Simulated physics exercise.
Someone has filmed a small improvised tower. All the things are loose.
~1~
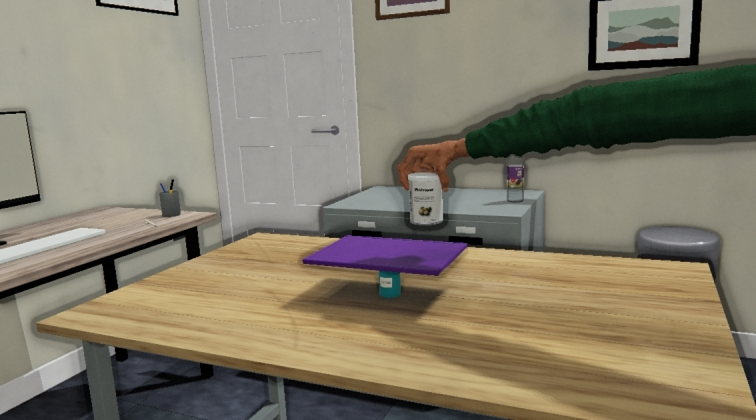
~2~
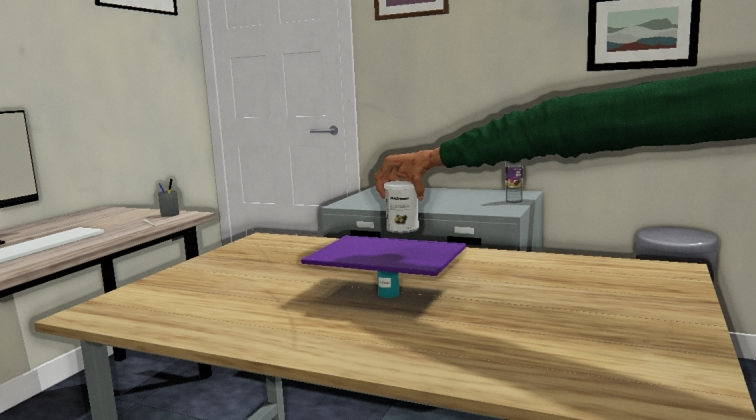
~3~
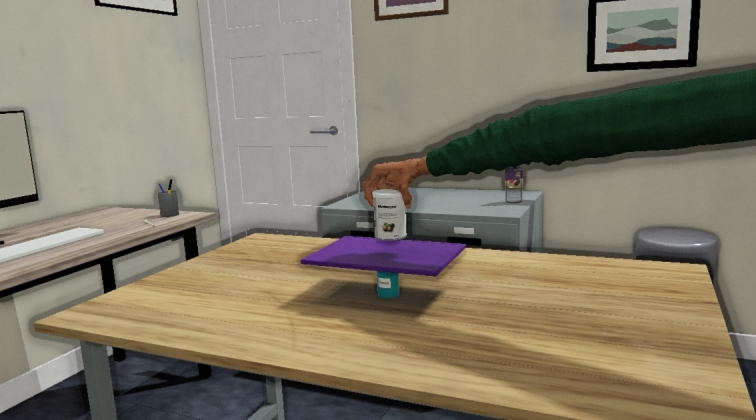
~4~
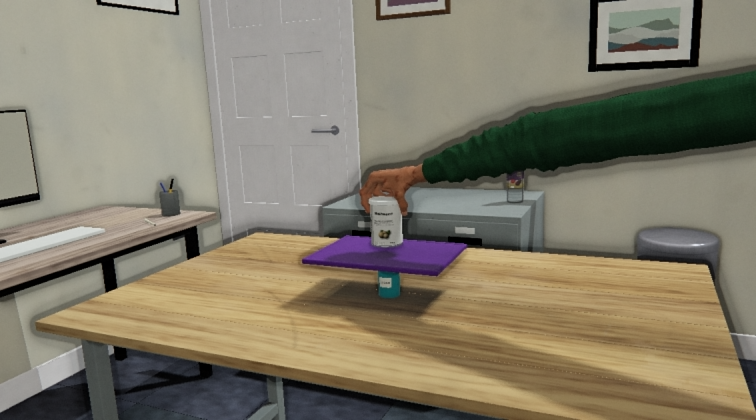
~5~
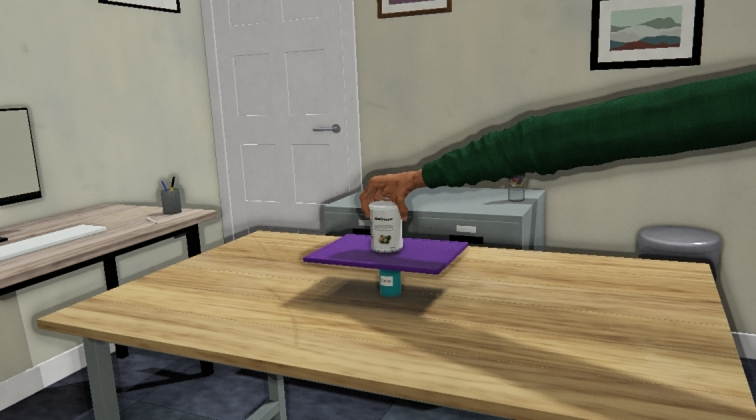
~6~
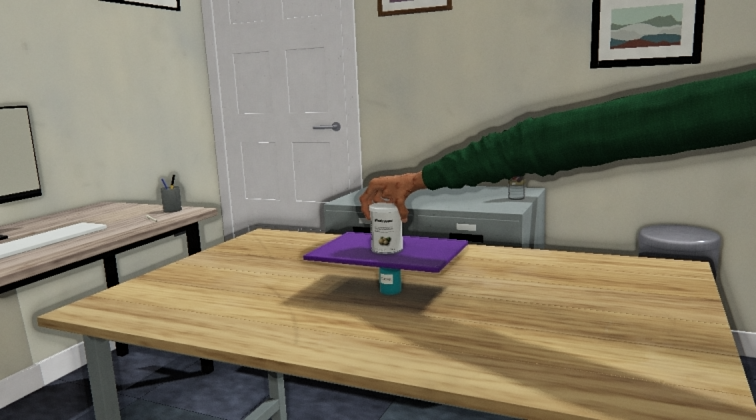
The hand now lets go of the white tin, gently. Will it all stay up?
The stack keeps its balance.
Then, 0.20 s past the last view, nothing moves.
Then, 0.40 s past the last view, white tin resting near (386, 229).
Finally, all 3 still in place. Final places as the last picture's camera would see them, white tin near (386, 229). The stack holds.
